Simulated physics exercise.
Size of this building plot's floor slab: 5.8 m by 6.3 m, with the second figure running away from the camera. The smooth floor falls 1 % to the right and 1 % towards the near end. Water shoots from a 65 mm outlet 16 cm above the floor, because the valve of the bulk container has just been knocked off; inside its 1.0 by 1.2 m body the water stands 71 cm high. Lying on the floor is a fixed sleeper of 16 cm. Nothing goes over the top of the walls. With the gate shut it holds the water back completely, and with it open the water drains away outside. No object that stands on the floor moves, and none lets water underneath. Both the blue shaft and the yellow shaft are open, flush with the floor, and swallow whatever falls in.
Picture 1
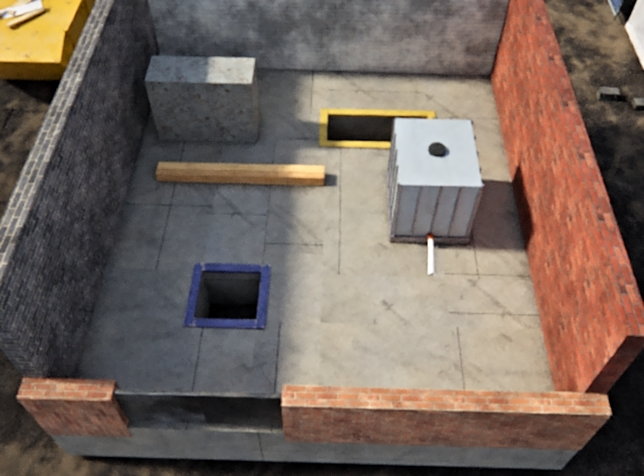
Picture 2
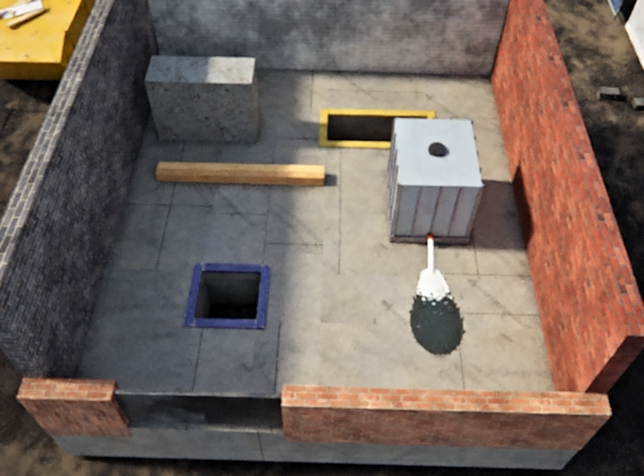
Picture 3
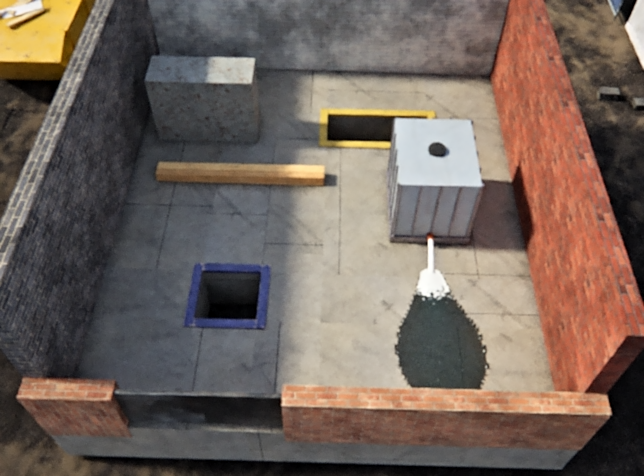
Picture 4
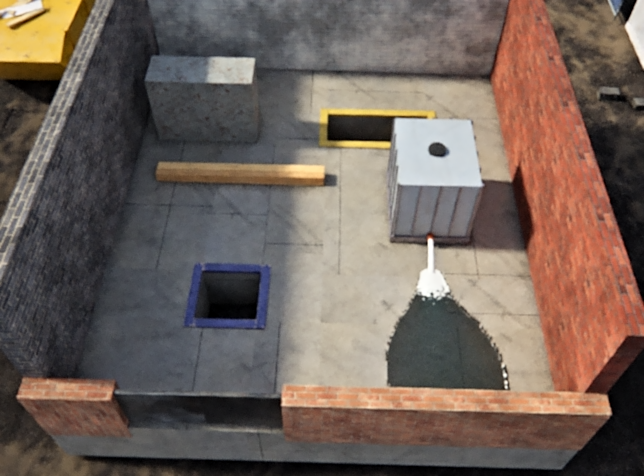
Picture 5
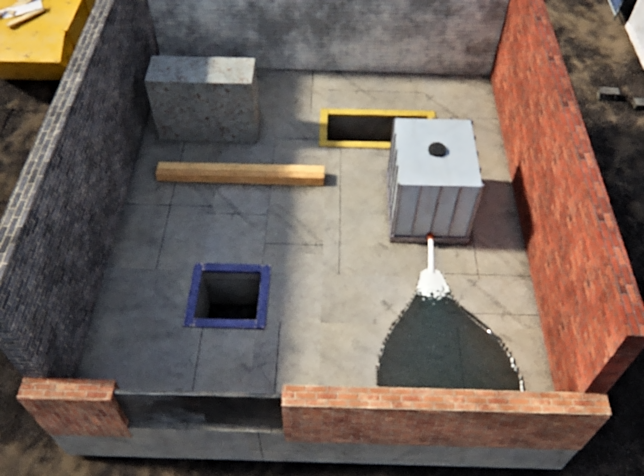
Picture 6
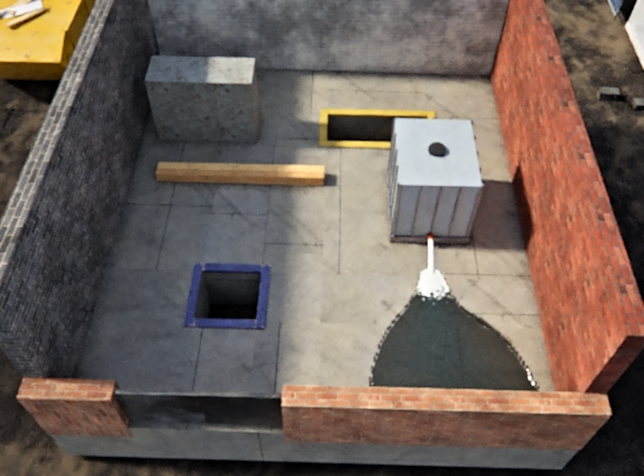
Water jetting from a pale bulk container onto a walled floor slab, spreading as a dark sheet to the near brick wall and widening.
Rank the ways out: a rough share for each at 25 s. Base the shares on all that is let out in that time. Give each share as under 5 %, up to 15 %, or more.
The gateway carries off less than 5 %. The blue pit carries off under 5 %. The yellow pit carries off under 5 %.
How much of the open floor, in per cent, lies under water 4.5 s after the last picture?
Wet share: Around 15 %.
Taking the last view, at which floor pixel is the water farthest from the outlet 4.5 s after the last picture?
Look near (254, 411) in the last picture.
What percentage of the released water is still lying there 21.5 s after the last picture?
Roughly 100 in a hundred.
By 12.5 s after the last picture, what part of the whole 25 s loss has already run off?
I'd say some 0 per cent by then.
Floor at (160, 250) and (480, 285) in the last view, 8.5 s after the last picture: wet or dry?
First spot bone dry, second spot soaked.
Then, 1.5 s after the last picture water covers 10 % of the floor and is deepest (4 cm) near (548, 421); gone so far, the gateway 0 %, the blue pit 0 %, the yellow pit 0 %.
Then, 4.5 s after the last picture water covers 15 % of the floor and is deepest (5 cm) near (548, 421); gone so far, the gateway 0 %, the blue pit 0 %, the yellow pit 0 %.
Then, 8.5 s after the last picture water covers 20 % of the floor and is deepest (5 cm) near (548, 421); gone so far, the gateway 0 %, the blue pit 0 %, the yellow pit 0 %.
Then, 12.5 s after the last picture water covers 25 % of the floor and is deepest (5 cm) near (548, 421); gone so far, the gateway 0 %, the blue pit 0 %, the yellow pit 0 %.
Then, 21.5 s after the last picture water covers 35 % of the floor and is deepest (6 cm) near (548, 421); gone so far, the gateway 0 %, the blue pit 0 %, the yellow pit 0 %.
